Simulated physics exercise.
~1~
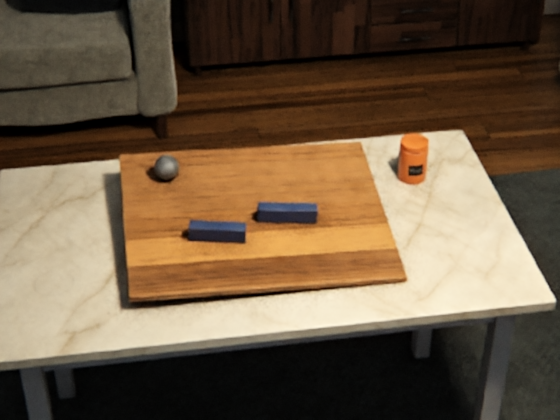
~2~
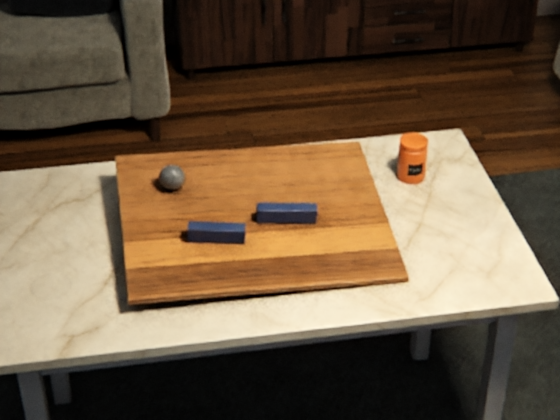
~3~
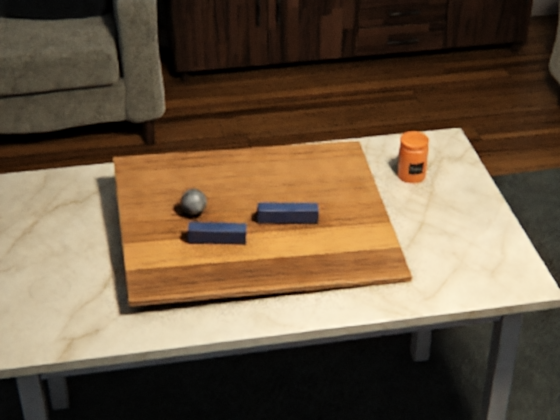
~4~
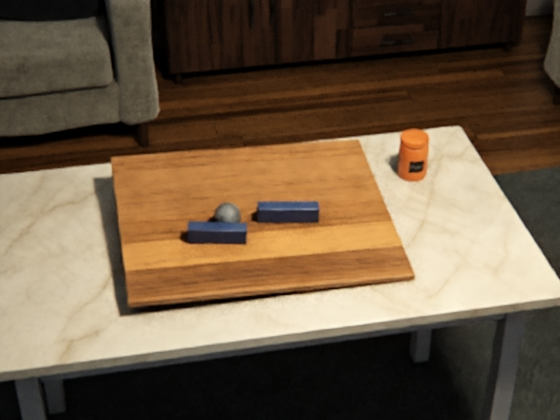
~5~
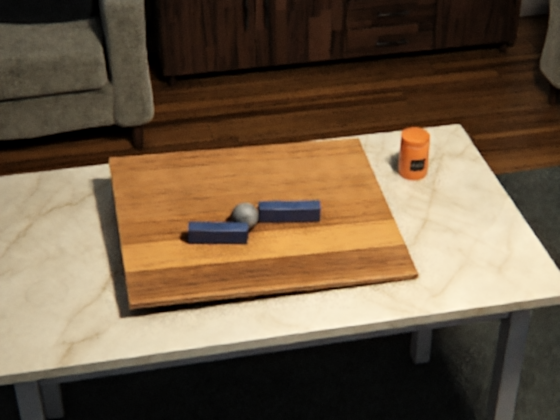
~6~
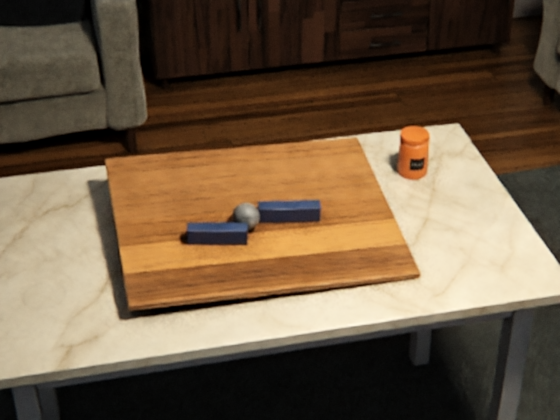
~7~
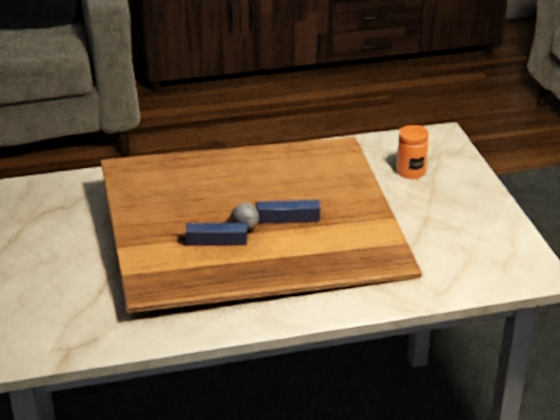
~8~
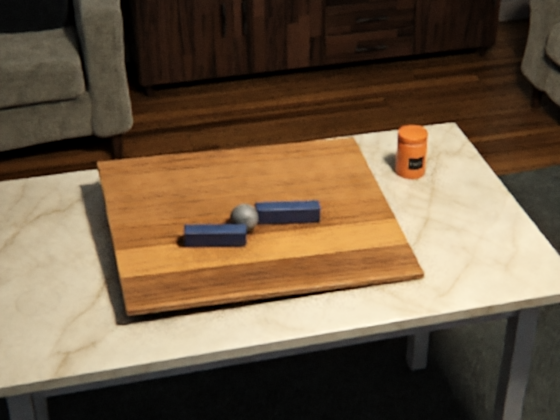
On a marble-topped table in a living room, a grey ball rolled down a tilted wooden board towards the right, met two fixed blue blocks and came to rest between them, while an orange jar stood still beside the board.
